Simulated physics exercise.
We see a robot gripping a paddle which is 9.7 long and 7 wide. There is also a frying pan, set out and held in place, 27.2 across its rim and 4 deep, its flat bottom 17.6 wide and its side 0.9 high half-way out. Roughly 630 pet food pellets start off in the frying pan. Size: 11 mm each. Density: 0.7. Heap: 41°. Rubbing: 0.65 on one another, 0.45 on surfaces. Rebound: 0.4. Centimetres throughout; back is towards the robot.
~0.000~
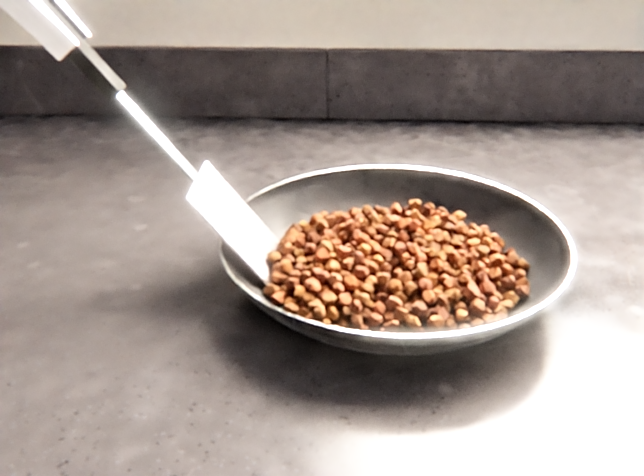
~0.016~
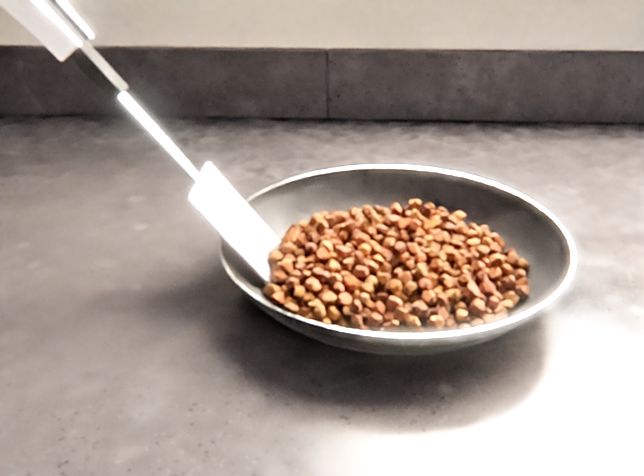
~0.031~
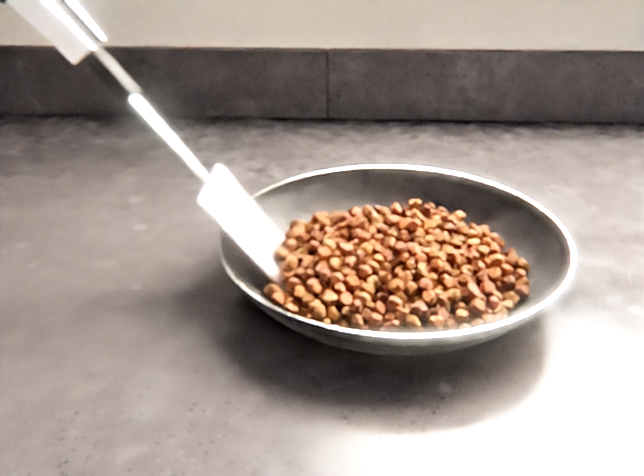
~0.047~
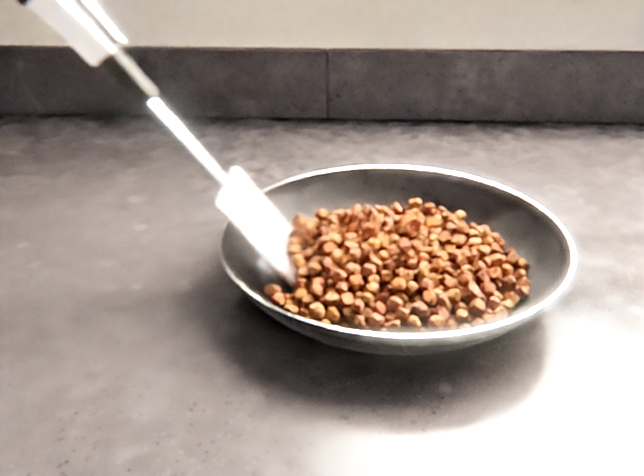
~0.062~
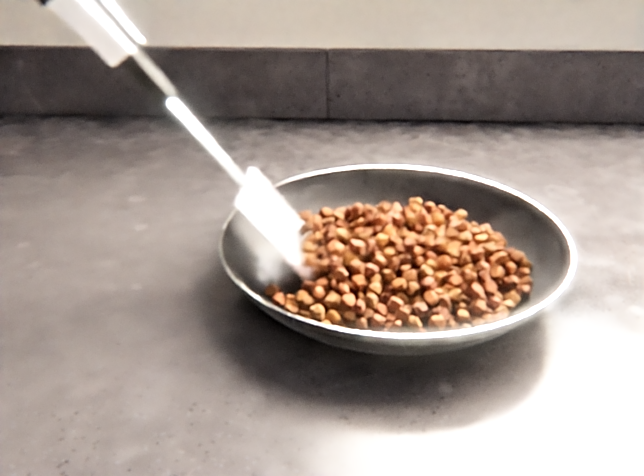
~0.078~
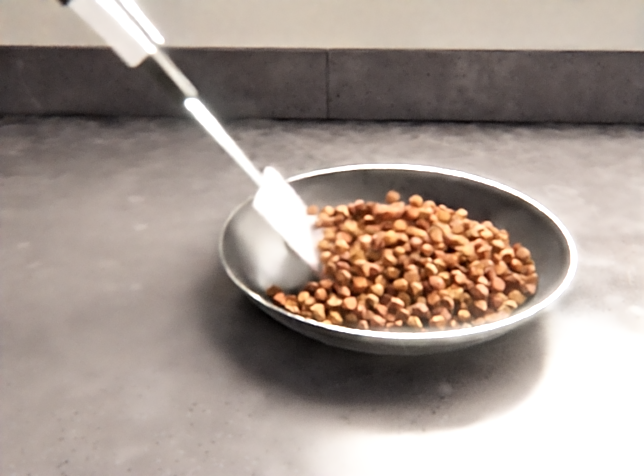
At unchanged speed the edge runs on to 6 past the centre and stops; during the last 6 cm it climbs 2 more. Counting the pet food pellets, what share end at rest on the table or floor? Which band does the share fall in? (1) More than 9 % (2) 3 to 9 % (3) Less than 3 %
(2) 3 to 9 %.
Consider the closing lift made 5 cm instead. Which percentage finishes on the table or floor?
I'd reckon around 10 per cent.
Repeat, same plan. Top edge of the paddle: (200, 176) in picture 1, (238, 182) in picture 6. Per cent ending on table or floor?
Near 5 in a hundred.
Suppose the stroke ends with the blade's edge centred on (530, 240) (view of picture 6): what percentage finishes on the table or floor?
Close to 30 per cent finishes on the table or floor.
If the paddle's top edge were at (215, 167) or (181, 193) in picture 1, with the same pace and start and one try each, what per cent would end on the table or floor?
About 10 and 5 per cent.
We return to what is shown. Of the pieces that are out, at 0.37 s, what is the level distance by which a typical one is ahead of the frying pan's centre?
About 18 cm.
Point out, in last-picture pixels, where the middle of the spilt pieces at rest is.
Around (638, 268).
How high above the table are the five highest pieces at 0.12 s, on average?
Around 6 cm above the table.
After 0.12 s, sloping 52°, highest piece 7 above the table; 632 in the frying pan.
After 0.15 s, sloping 52°, highest piece 7 above the table; 632 in the frying pan.
After 0.37 s, sloping 52°, highest piece 6 above the table; 600 in the frying pan, 28 on the table or floor, 4 on the blade or in flight.
After 1.42 s, sloping 52°, highest piece 6 above the table; 597 in the frying pan, 35 on the table or floor.
In the end, 597 in the frying pan, 35 on the table or floor. That is 6 % on the table or floor.
